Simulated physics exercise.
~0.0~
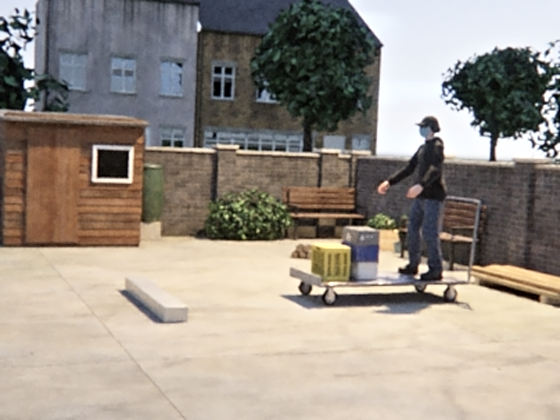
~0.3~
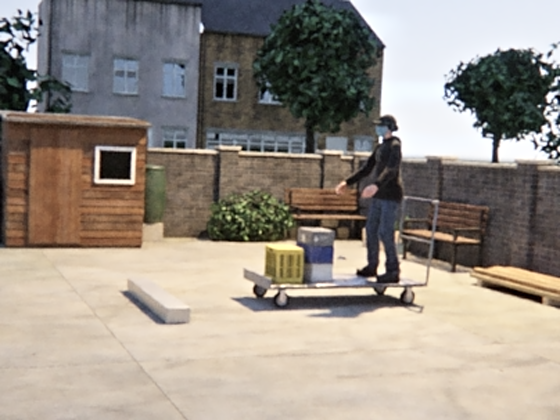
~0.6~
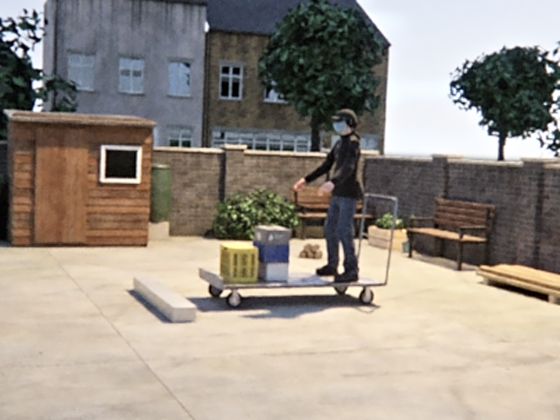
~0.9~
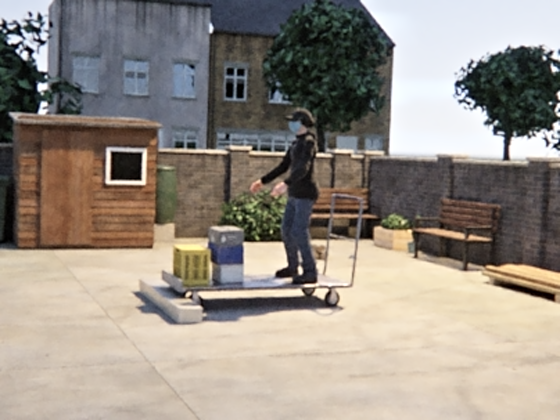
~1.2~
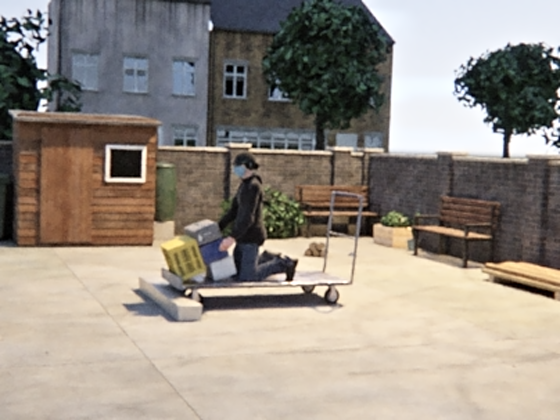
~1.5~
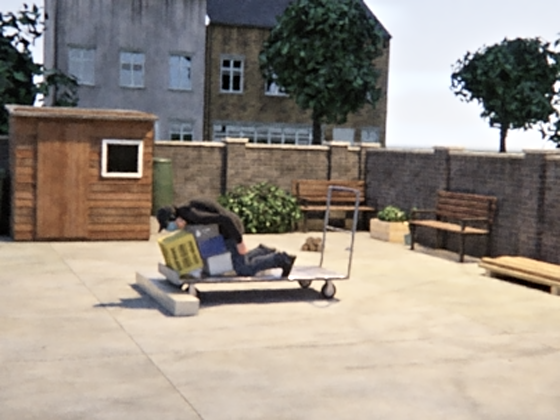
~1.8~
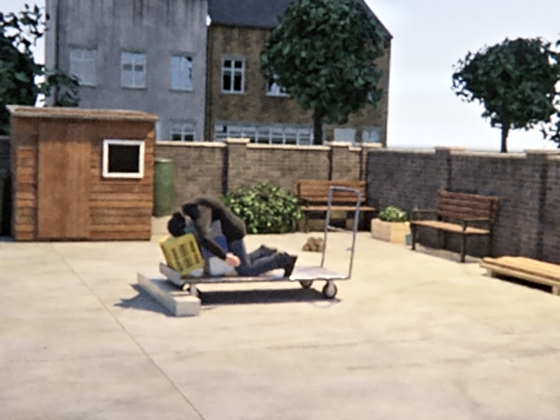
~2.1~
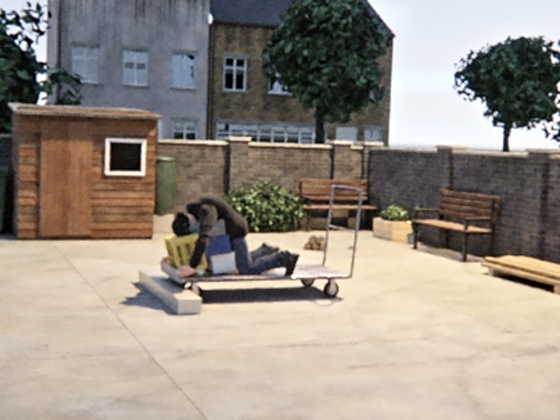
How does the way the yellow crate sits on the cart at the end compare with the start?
At the start the yellow crate stands upright on the deck, while at the end it is leaning at the front of the cart.
